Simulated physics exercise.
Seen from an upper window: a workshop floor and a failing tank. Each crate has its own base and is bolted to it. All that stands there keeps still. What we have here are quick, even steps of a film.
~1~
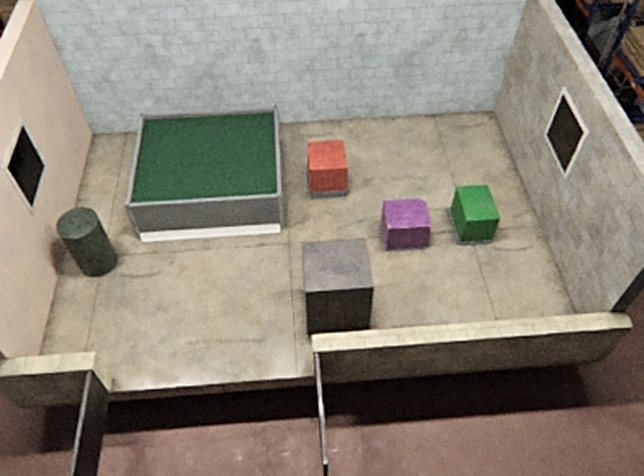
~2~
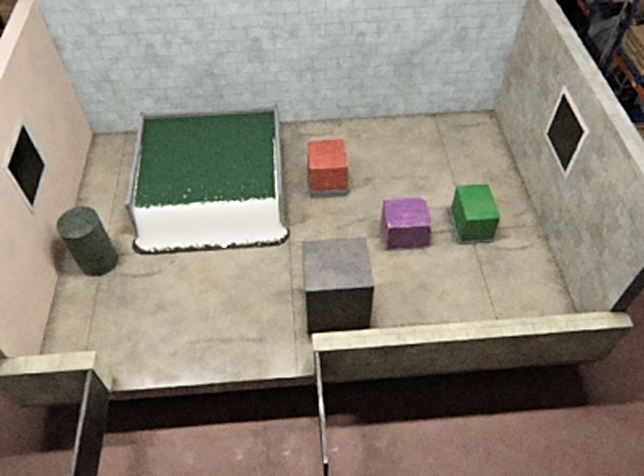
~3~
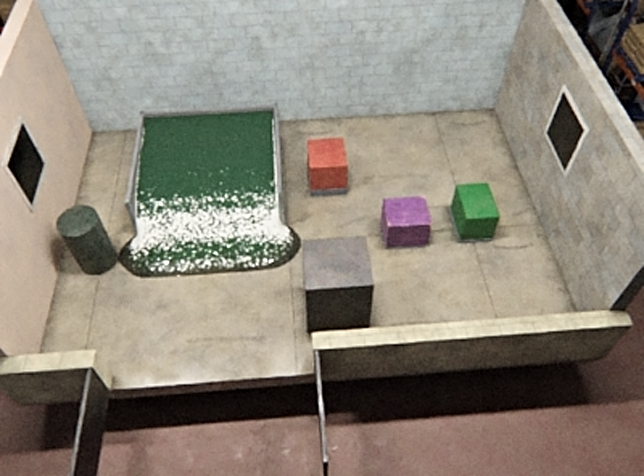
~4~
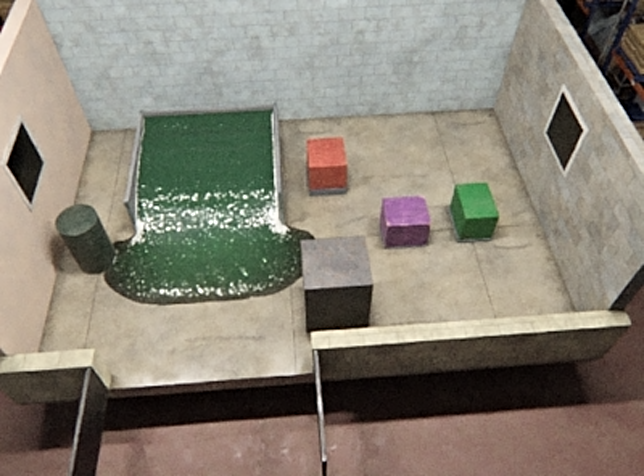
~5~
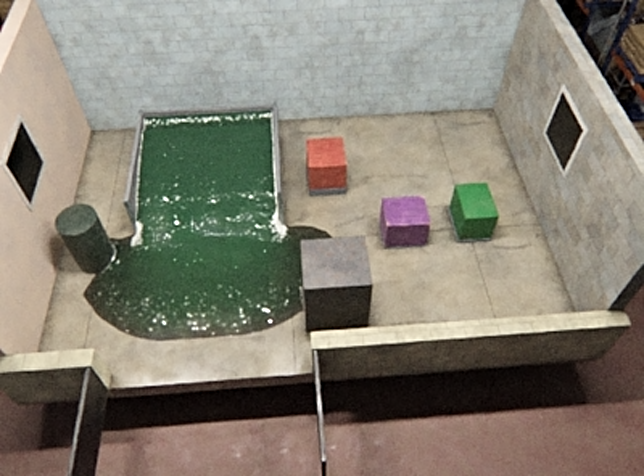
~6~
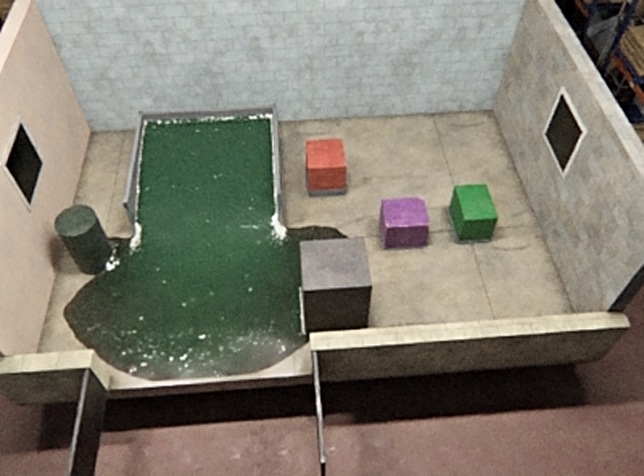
A large tank of green water gave way at its front side, and the water poured out across the workshop floor, spreading around the dark cylinder and grey box while the coloured blocks stayed still.
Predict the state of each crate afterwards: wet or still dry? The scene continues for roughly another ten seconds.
The green crate will not even get damp; the red crate will not even get damp; the purple crate will be wet.
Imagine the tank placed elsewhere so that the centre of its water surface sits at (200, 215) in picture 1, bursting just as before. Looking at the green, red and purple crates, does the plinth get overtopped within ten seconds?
Green untouched, red untouched, purple untouched.
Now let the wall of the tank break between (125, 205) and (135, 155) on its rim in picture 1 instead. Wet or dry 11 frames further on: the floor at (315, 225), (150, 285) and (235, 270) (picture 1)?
The first comes out untouched, the second soaked, the third untouched.
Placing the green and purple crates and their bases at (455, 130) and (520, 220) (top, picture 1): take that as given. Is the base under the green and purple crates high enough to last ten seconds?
The green crate is untouched, and the purple crate is flooded.
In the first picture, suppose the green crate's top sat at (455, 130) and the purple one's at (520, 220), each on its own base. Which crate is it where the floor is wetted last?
That's the red crate.
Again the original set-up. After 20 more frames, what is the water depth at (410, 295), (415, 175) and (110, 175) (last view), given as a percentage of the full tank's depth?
Roughly 2, 0 and 2 per cent, in turn.
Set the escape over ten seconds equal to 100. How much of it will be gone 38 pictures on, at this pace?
Somewhere around 90 per cent, I'd say.
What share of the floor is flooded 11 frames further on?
It comes to roughly 40 in a hundred.
A moment on, water covers 30 % of the floor; the green crate not reached, the red crate not reached, the purple crate water round its plinth.
Next, water covers 40 % of the floor; the green crate water round its plinth, the red crate not reached, the purple crate water round its plinth.
Then, water covers 50 % of the floor; the green crate water round its plinth, the red crate water round its plinth, the purple crate water round its plinth.
Later, water covers 60 % of the floor; the green crate water round its plinth, the red crate water round its plinth, the purple crate water round its plinth.
In the end, water covers 85 % of the floor; the green crate stayed above the water, the red crate stayed above the water, the purple crate was topped.
